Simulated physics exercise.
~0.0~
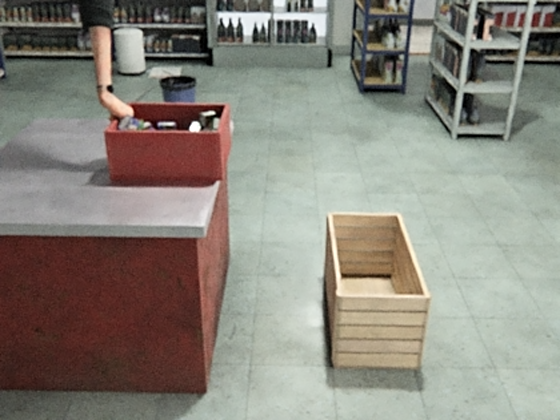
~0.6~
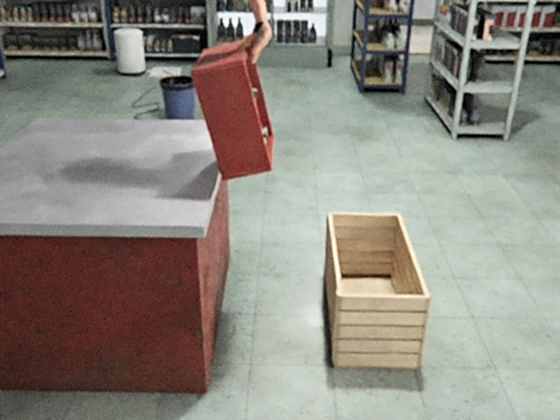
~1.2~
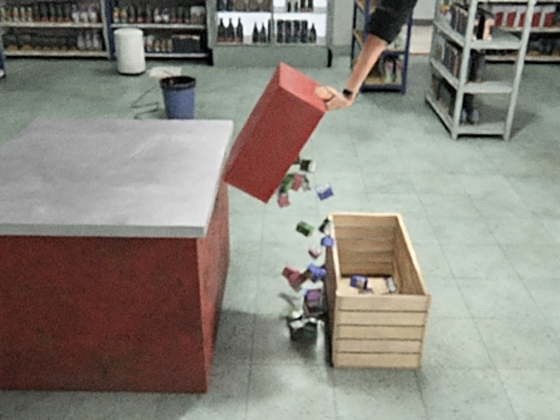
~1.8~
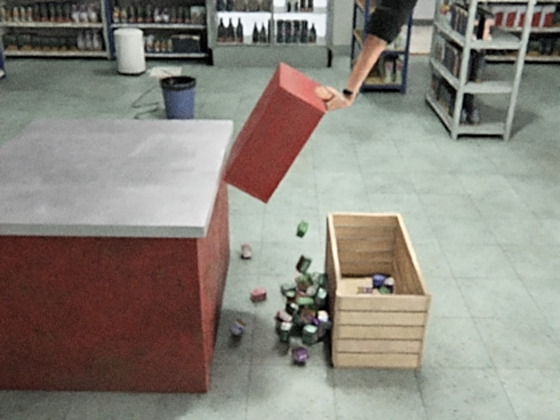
A hand tips a red crate, spilling small cartons mostly onto the floor beside a wooden trough.
